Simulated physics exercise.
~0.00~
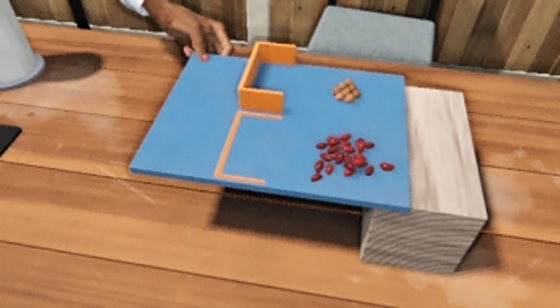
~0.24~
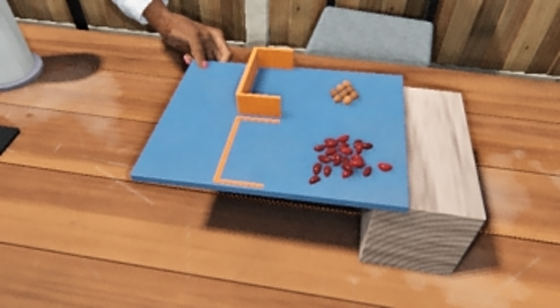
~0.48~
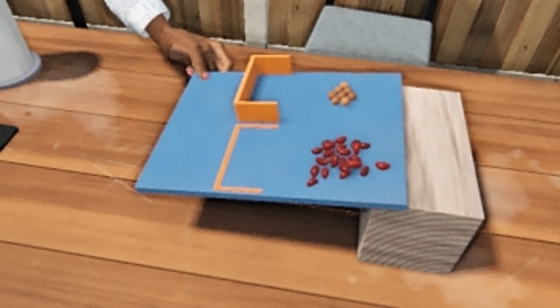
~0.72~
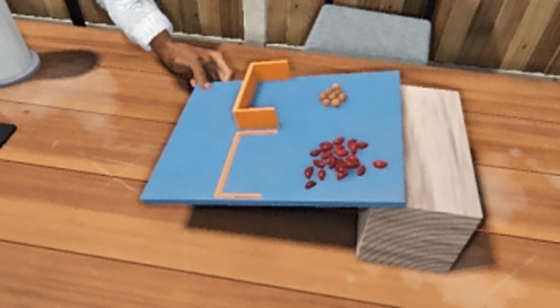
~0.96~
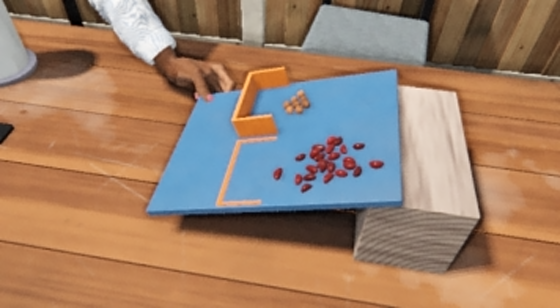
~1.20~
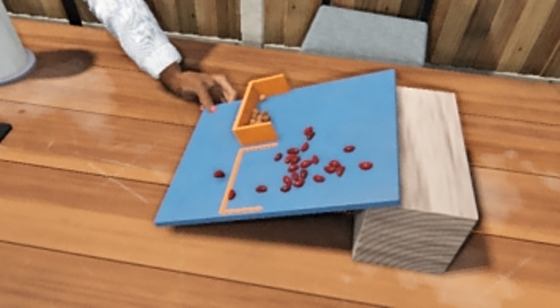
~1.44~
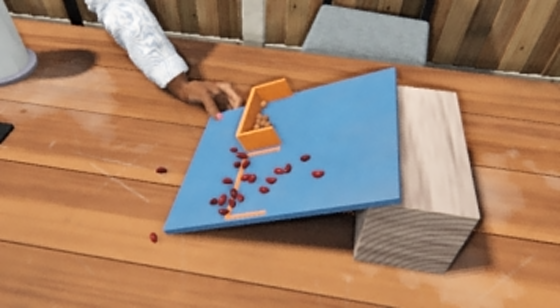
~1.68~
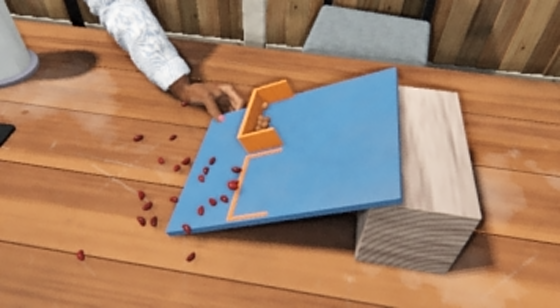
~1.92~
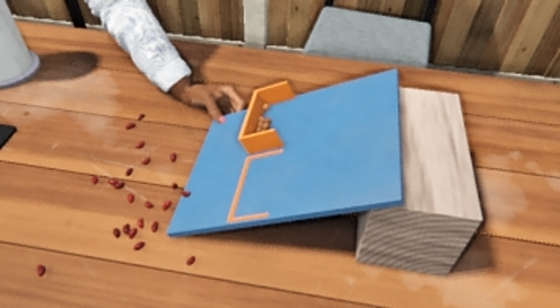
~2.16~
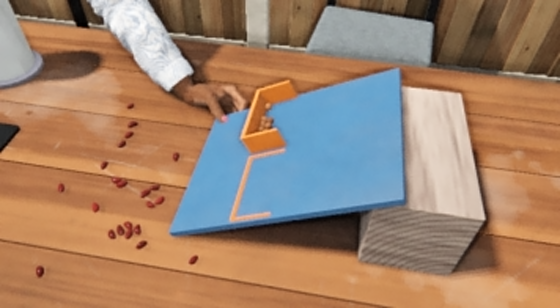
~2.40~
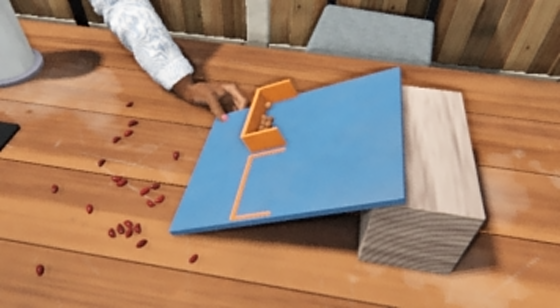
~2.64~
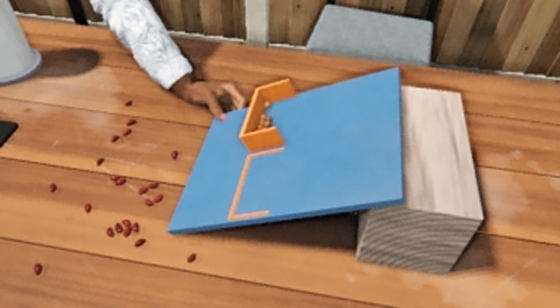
On a wooden table, a hand lowered the left end of a blue board propped on a block, and the red beans slid over the flat orange strip and scattered across the table, while the small brown pieces stayed caught behind the raised orange barrier.
